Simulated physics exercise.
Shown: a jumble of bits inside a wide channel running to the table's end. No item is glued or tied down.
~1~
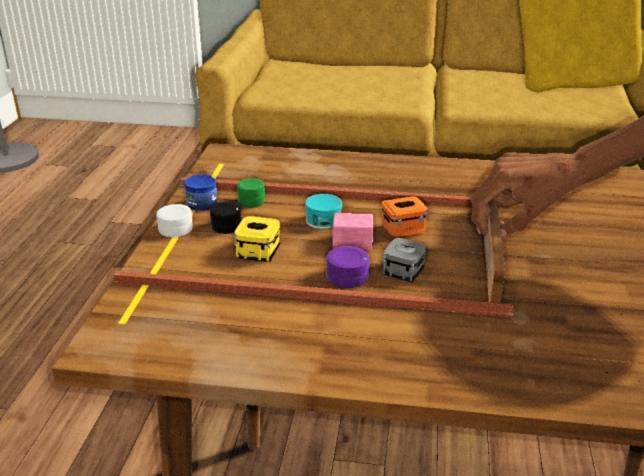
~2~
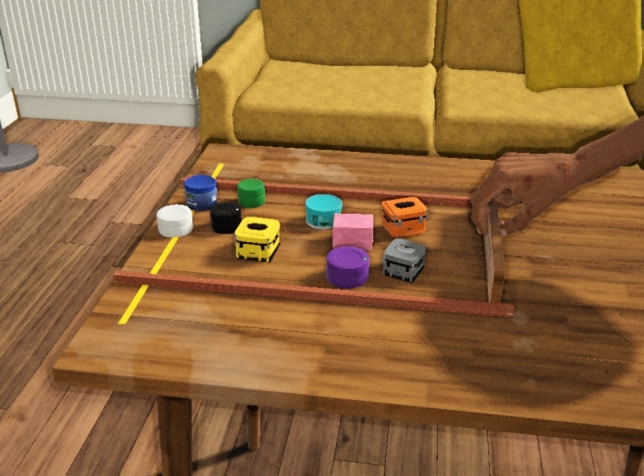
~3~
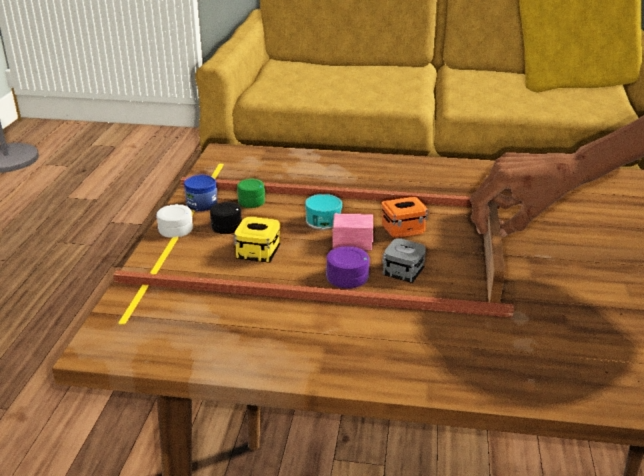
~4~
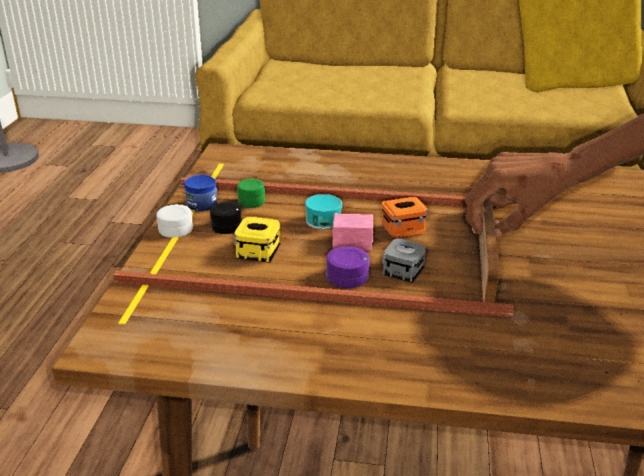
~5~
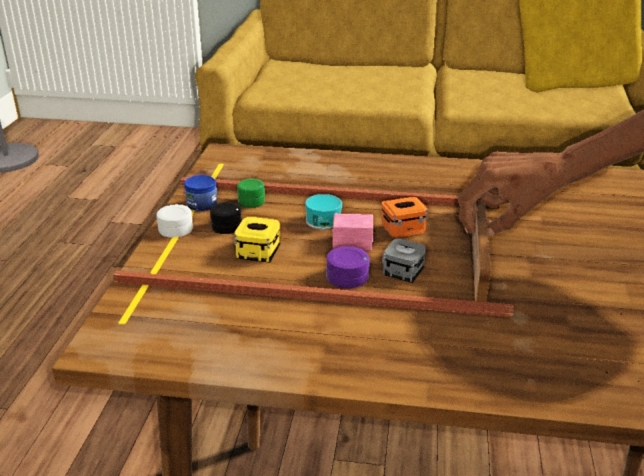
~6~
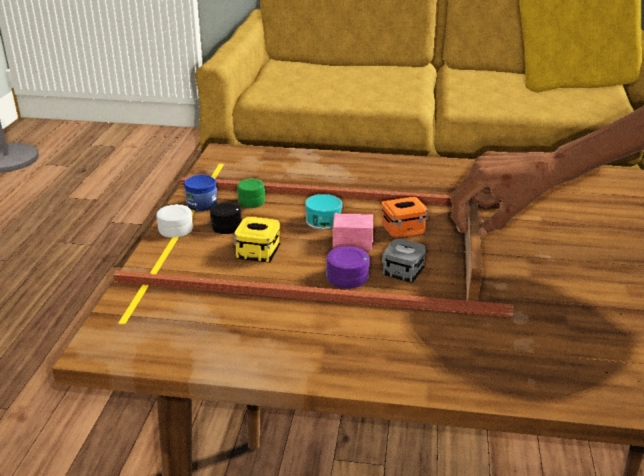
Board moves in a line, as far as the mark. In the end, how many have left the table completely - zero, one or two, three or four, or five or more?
In the end, five or more have left it.
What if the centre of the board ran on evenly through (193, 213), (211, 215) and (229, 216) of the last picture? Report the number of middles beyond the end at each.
The numbers are 5, 1 and 1.
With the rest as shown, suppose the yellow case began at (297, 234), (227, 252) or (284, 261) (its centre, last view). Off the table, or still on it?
In order, the yellow case leaves the top; leaves the top; leaves the top.
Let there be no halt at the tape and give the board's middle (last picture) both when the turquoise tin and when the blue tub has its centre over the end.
(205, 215) and then (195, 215), give or take.
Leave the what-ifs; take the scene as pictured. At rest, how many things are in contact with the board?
Well, it touches 5.
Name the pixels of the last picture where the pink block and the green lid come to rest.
Listed in order, first is (162, 217) and the other is (188, 188).
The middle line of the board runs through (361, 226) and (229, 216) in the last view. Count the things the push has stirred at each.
5, then 10.
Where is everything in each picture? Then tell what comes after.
White lid (175, 221); blue tub (201, 193); black lid (226, 217); board (492, 235); tape (180, 230), in the first picture.
Blue tub (201, 193); yellow case (258, 239), in the second picture.
Black lid (226, 218); orange case (404, 217), in the third picture.
White lid (175, 221); turquoise tin (323, 212), in the fourth picture.
Blue tub (201, 193); board (479, 234), in the fifth picture.
White lid (175, 221); blue tub (201, 193); black lid (226, 218); board (472, 234); tape (180, 230), in the sixth picture.
A little later, none off yet; white lid at rest near (175, 221); blue tub at rest near (201, 193); black lid at rest near (226, 218).
When it is over, the number that fall off is five or more; down, turquoise tin, yellow case, black lid, blue tub and white lid.
